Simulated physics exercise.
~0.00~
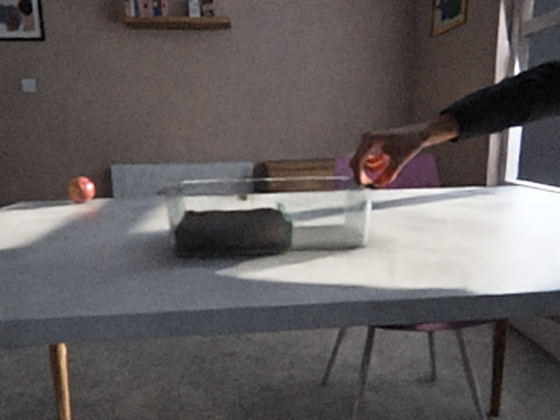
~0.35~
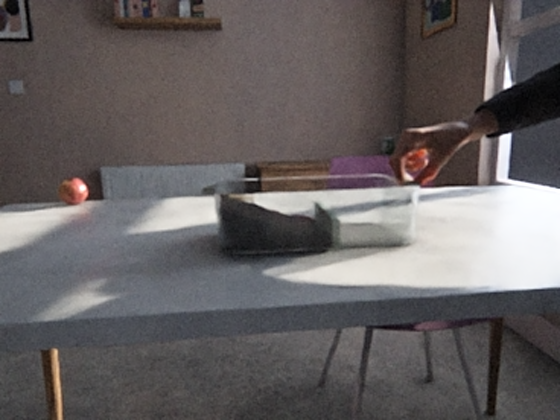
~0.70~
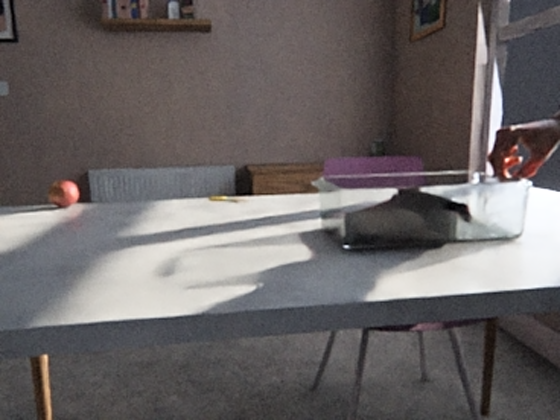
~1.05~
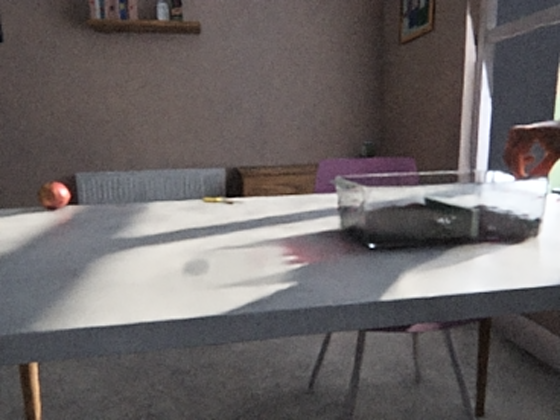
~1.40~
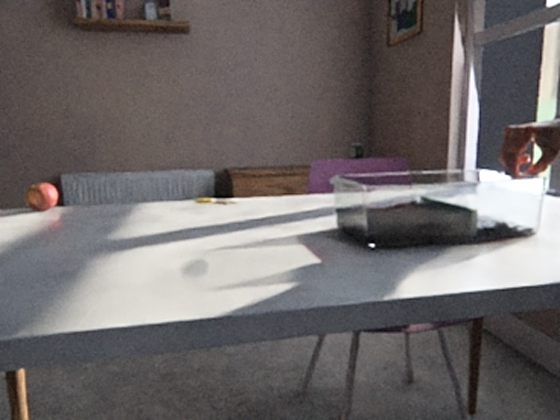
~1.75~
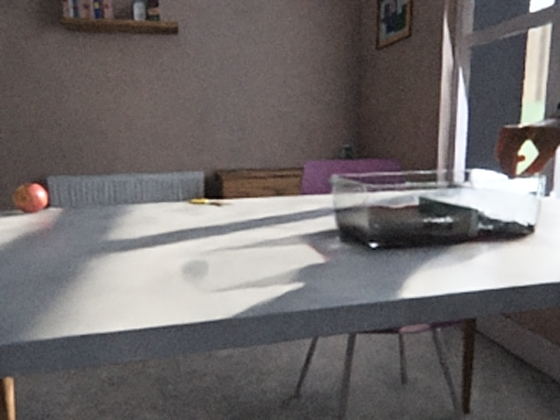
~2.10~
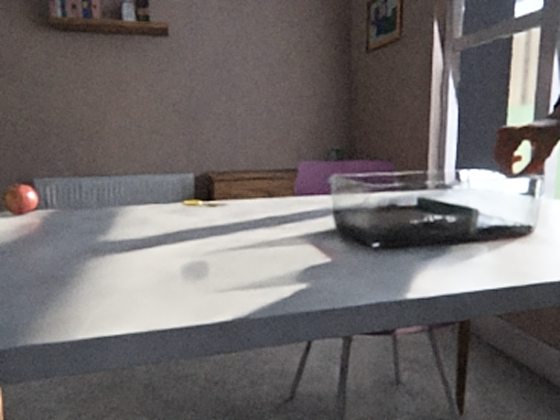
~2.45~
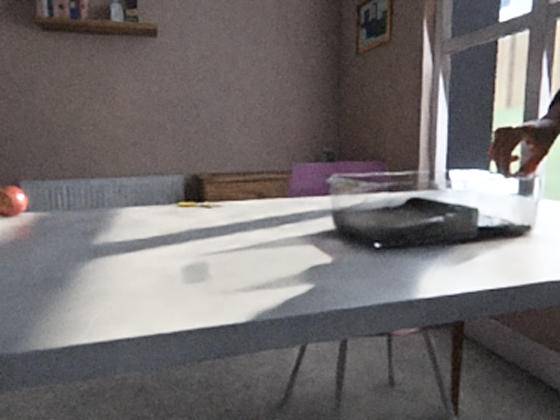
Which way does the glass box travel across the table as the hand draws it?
The glass box moves to the right, towards the window side of the room.
